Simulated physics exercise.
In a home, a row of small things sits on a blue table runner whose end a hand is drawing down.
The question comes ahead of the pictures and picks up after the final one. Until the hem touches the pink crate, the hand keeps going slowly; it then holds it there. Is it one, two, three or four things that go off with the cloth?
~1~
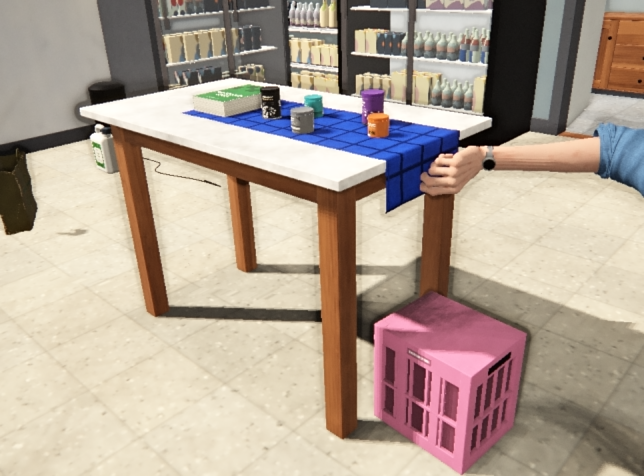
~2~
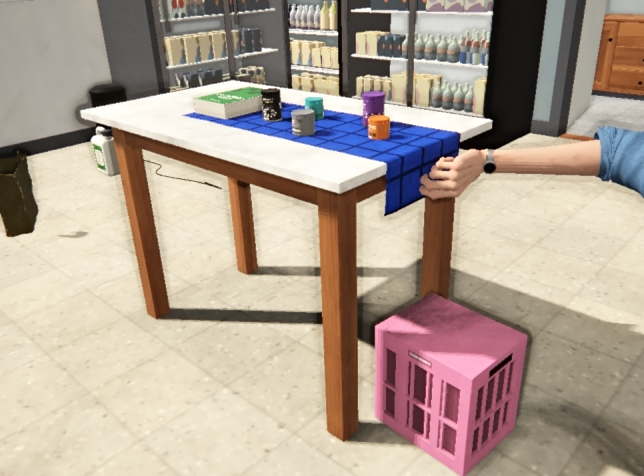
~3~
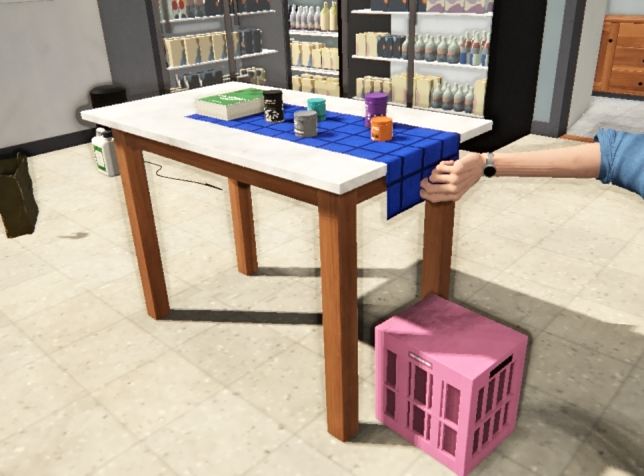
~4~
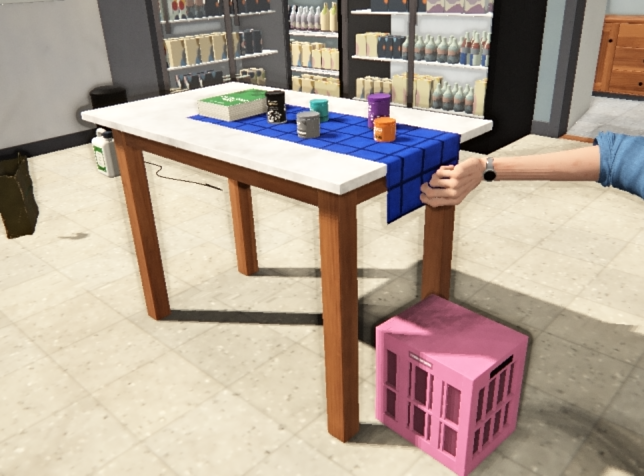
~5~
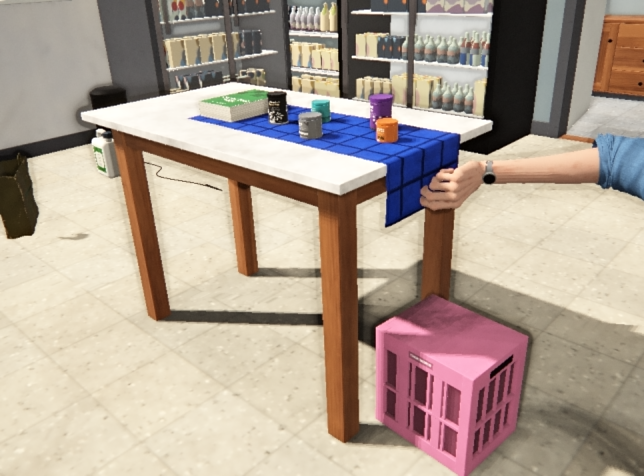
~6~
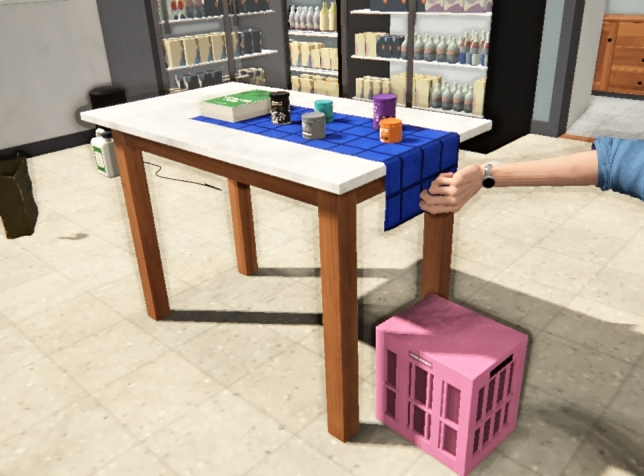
Three go off with it.
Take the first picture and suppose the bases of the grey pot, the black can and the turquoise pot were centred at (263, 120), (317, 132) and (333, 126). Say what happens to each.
Note - grey pot retained, black can lost, turquoise pot lost.
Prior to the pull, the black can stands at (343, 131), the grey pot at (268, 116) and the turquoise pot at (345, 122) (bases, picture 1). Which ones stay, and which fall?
Outcome: The black can is gone, the grey pot is still in place, the turquoise pot is gone.
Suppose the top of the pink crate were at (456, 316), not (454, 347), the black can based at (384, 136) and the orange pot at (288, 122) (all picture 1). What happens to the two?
Black can: Lost; orange pot: Safe.
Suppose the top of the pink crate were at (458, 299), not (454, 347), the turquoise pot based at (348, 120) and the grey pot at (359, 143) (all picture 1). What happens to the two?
The turquoise pot? Safe. The grey pot? Lost.
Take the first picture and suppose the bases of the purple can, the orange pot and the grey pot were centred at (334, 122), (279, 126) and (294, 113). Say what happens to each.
Of these three, the purple can takes a tumble, the orange pot rides it out, the grey pot rides it out.
Soon after, hem near (423, 279); orange pot gone.
Then, hem on the crate; orange pot, purple can and grey pot gone.
At rest, hem on the crate; orange pot, purple can and grey pot gone. Over the edge go three.
